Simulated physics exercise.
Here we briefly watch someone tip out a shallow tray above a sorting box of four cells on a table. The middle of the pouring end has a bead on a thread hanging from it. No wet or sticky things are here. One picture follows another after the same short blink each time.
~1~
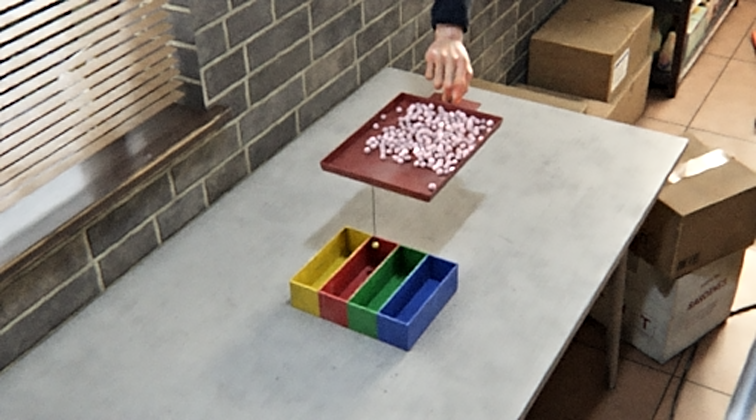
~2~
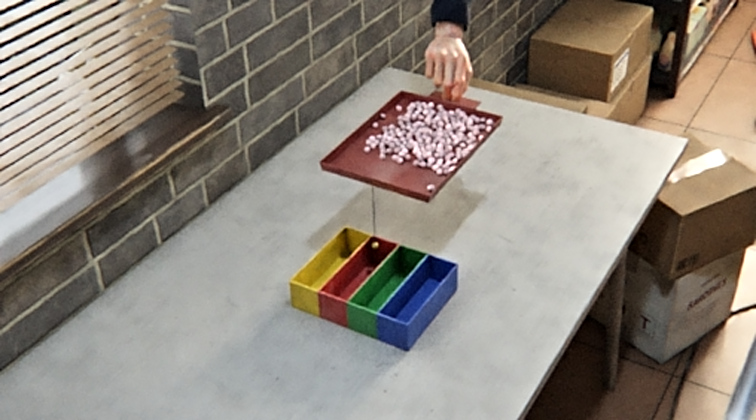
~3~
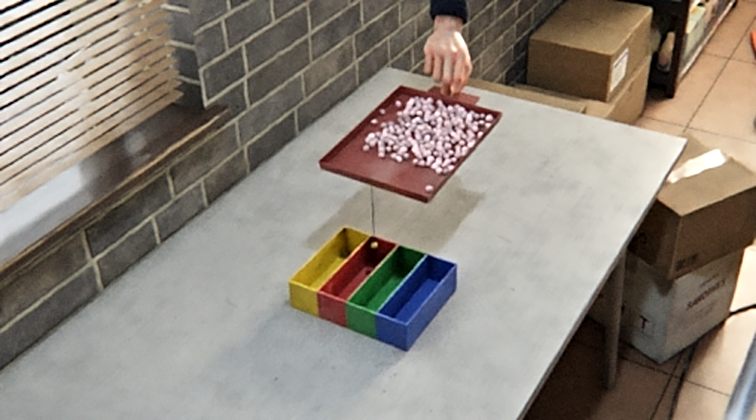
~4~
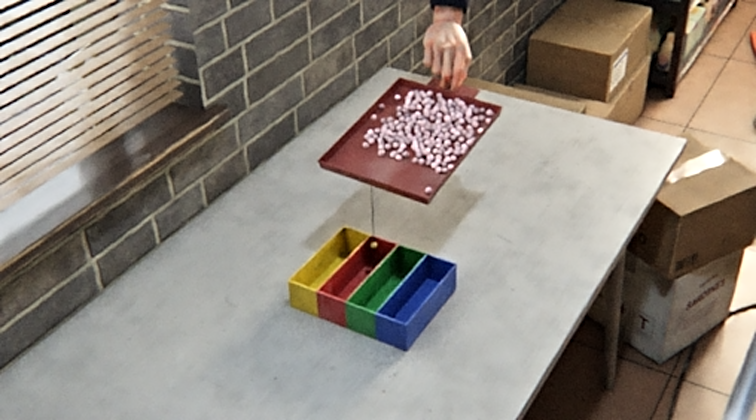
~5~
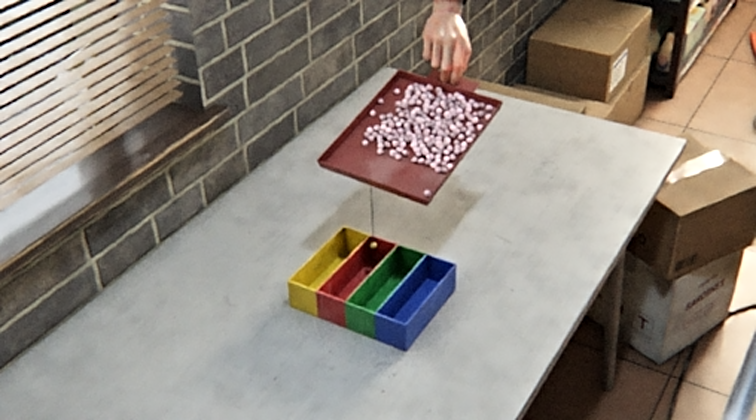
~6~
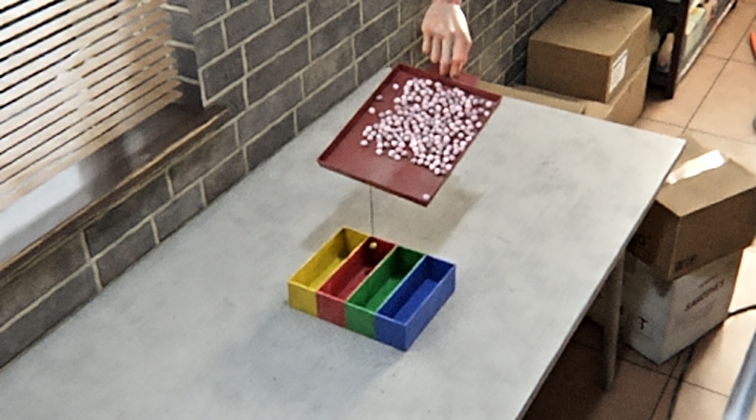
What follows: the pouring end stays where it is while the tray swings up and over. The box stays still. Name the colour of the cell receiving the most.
That is the blue one.
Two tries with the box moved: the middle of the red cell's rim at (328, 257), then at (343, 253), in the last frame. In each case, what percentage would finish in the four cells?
First about 30, then 50 per cent.
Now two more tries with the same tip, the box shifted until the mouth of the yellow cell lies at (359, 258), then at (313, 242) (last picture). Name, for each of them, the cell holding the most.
Case 1 - the green cell; case 2 - the blue one.
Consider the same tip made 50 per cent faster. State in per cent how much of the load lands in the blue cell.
Something like 60 in a hundred.
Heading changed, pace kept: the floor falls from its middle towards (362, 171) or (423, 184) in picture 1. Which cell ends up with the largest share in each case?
First aim: The yellow one. Second aim: Blue.
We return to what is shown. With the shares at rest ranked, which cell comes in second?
Runner-up: That green cell.
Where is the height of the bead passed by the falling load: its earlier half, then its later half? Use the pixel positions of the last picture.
First roughly (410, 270), then roughly (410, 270).
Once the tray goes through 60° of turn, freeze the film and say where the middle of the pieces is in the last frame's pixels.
Close to (410, 175).
Shortly afterwards, tray tipped steeply; all but a few on the tray; only a few in the blue cell; only a few in the green cell; a little falling or outside the box.
Next, tray tipped right over; a little on the tray; near half in the blue cell; near a third in the green cell; only a few in the red cell; only a few in the yellow cell; a little falling or outside the box.
Some moments later, tray tipped past a quarter turn; near half in the blue cell; near a third in the green cell; only a few in the red cell; only a few in the yellow cell; a little falling or outside the box.
In the end, tray tipped past a quarter turn; near half in the blue cell; near a third in the green cell; only a few in the red cell; only a few in the yellow cell; a little outside the box.
